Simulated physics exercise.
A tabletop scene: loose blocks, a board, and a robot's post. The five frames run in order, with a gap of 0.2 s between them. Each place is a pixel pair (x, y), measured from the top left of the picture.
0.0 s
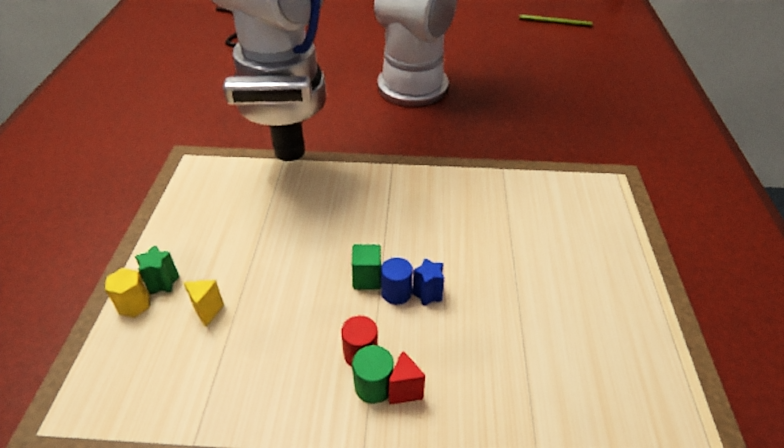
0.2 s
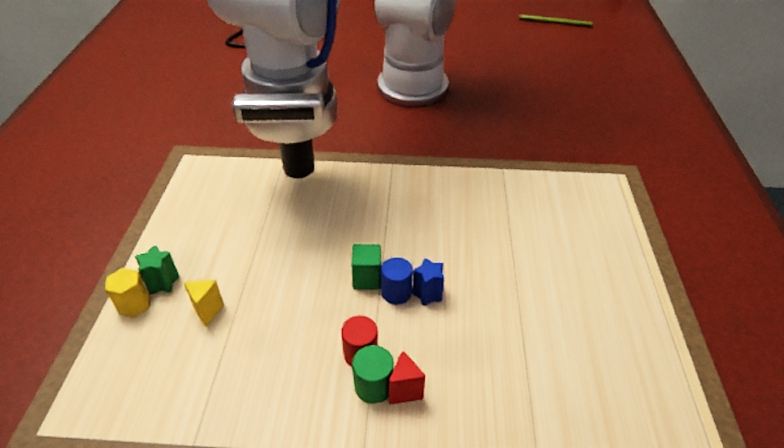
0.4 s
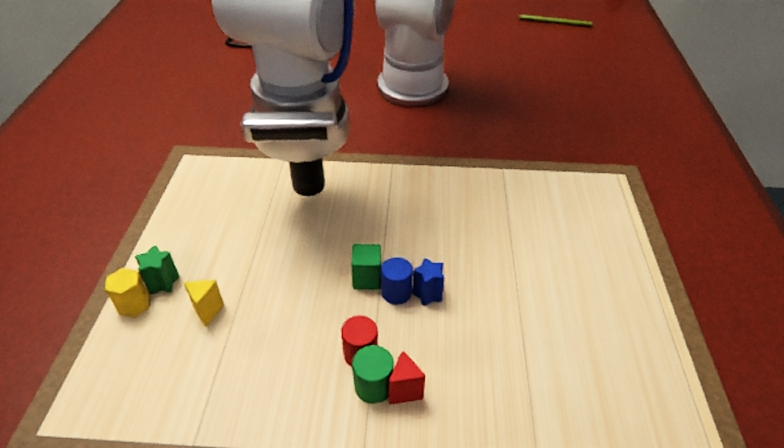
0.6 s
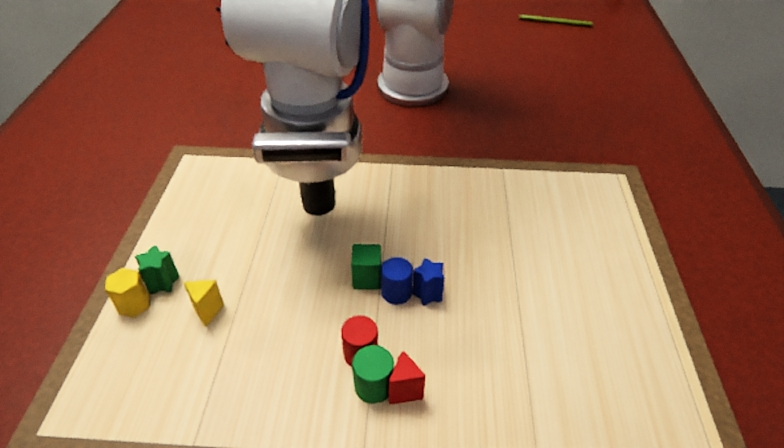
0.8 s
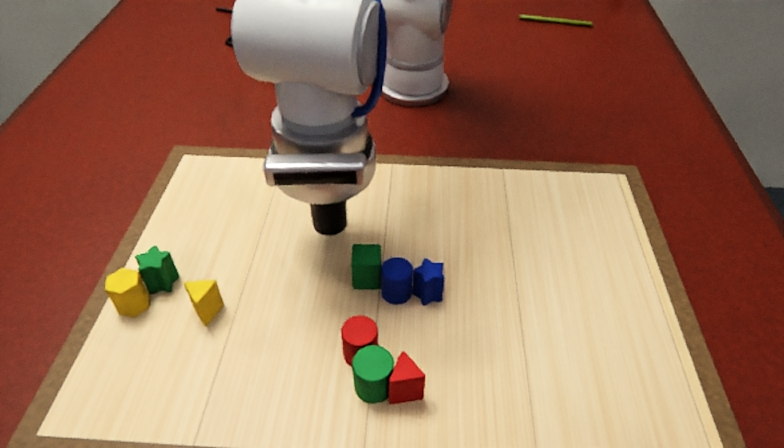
We see coloured blocks in loose groups on a wooden board as a robot arm moves its dark post from the far edge toward the viewer and slightly right, nearing the green square block, while the blocks stay still.
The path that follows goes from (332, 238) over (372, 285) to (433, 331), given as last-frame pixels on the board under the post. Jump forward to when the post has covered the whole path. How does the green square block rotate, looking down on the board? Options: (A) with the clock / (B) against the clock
A: With the clock.
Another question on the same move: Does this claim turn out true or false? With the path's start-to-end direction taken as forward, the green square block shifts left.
That is false.
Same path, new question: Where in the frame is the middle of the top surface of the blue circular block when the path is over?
At the end it should sit near (472, 317).
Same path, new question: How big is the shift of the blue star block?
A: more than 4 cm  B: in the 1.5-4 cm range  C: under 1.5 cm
(C)
One third of the way, post at (357, 256); green square block at (374, 270); blue circular block at (404, 276); blue star block at (434, 269).
Two thirds of the way, post at (390, 287); green square block at (392, 306), turned 70° clockwise; blue circular block at (424, 293); blue star block at (436, 270), turned 10° anticlockwise.
At the end, post at (434, 317); red circular block in place; green square block at (403, 324), turned 135° clockwise; blue circular block at (472, 317); blue star block at (436, 270), turned 10° anticlockwise.
